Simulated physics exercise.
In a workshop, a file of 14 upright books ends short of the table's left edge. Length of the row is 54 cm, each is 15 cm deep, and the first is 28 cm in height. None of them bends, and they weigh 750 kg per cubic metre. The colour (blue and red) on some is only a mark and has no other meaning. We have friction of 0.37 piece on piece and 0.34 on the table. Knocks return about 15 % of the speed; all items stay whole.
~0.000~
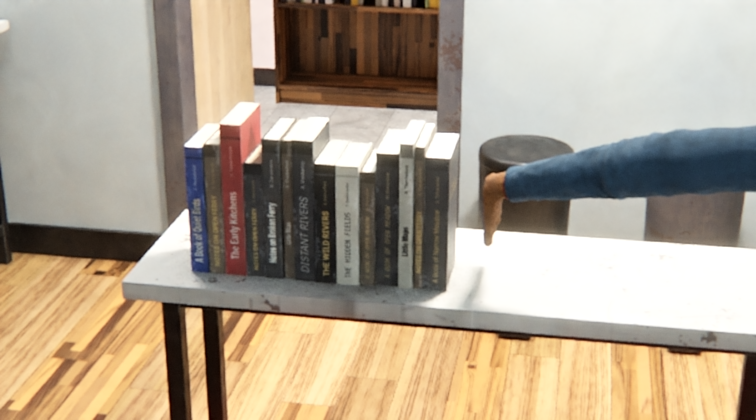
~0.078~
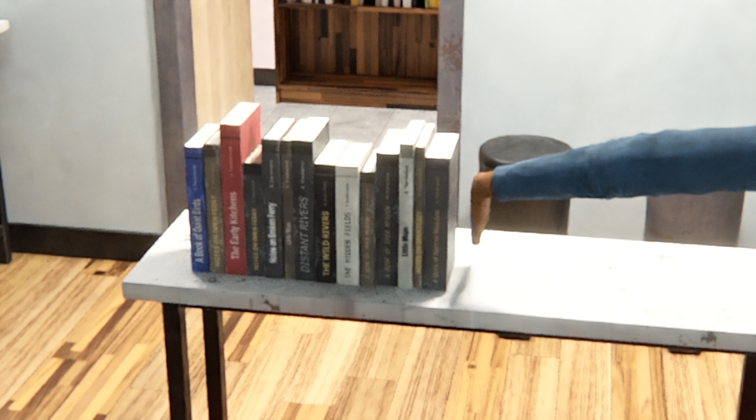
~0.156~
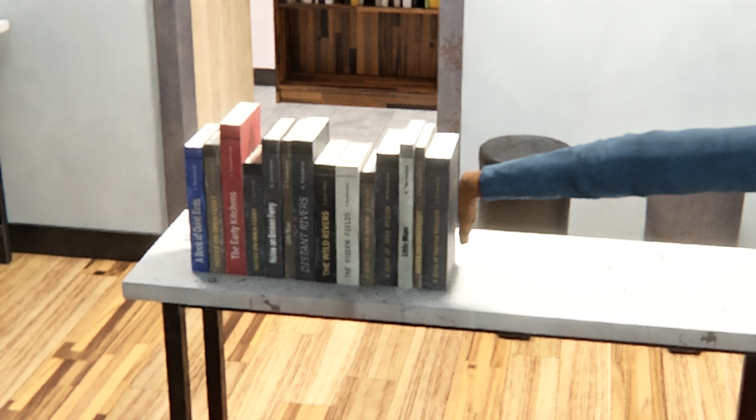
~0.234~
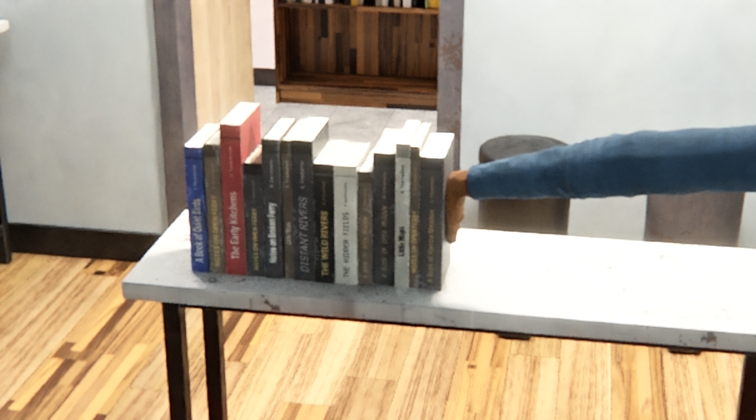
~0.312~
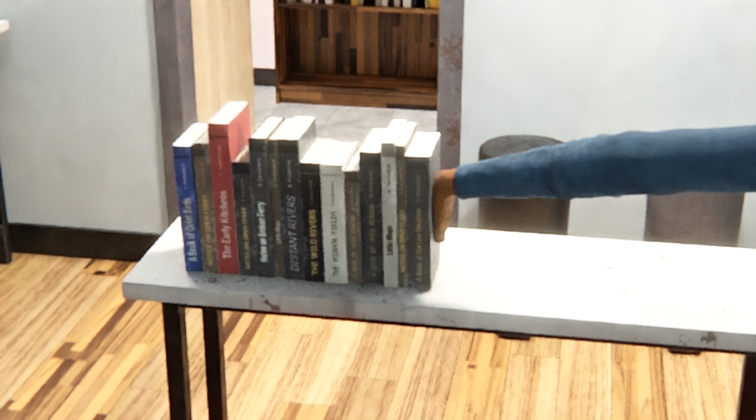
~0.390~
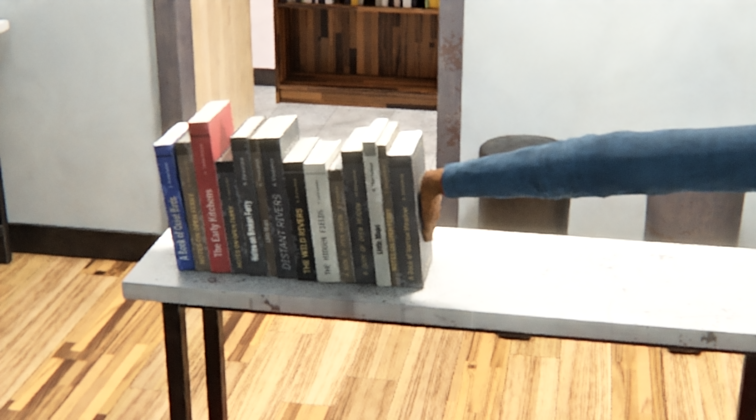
A hand moves left to a row of upright books and pushes them, tilting them leftward.
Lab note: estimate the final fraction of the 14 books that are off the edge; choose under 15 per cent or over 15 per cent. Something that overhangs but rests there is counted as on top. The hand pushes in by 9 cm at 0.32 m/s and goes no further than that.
Estimate: Over 15 per cent.
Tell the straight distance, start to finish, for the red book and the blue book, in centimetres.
Result: Red at 100 cm, blue at 110 cm.
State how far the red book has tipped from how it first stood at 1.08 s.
Roughly 160°.
After 0.62 s, none of the 14 books off the edge, 14 disturbed; blue book leaning 33°; red book leaning 30°.
After 1.08 s, 3 of the 14 books off the edge; red book upside down; blue book on its side.
At rest (1.6 s), 3 of the 14 books off the edge; red book on its side; blue book on its side. That is 21 per cent.
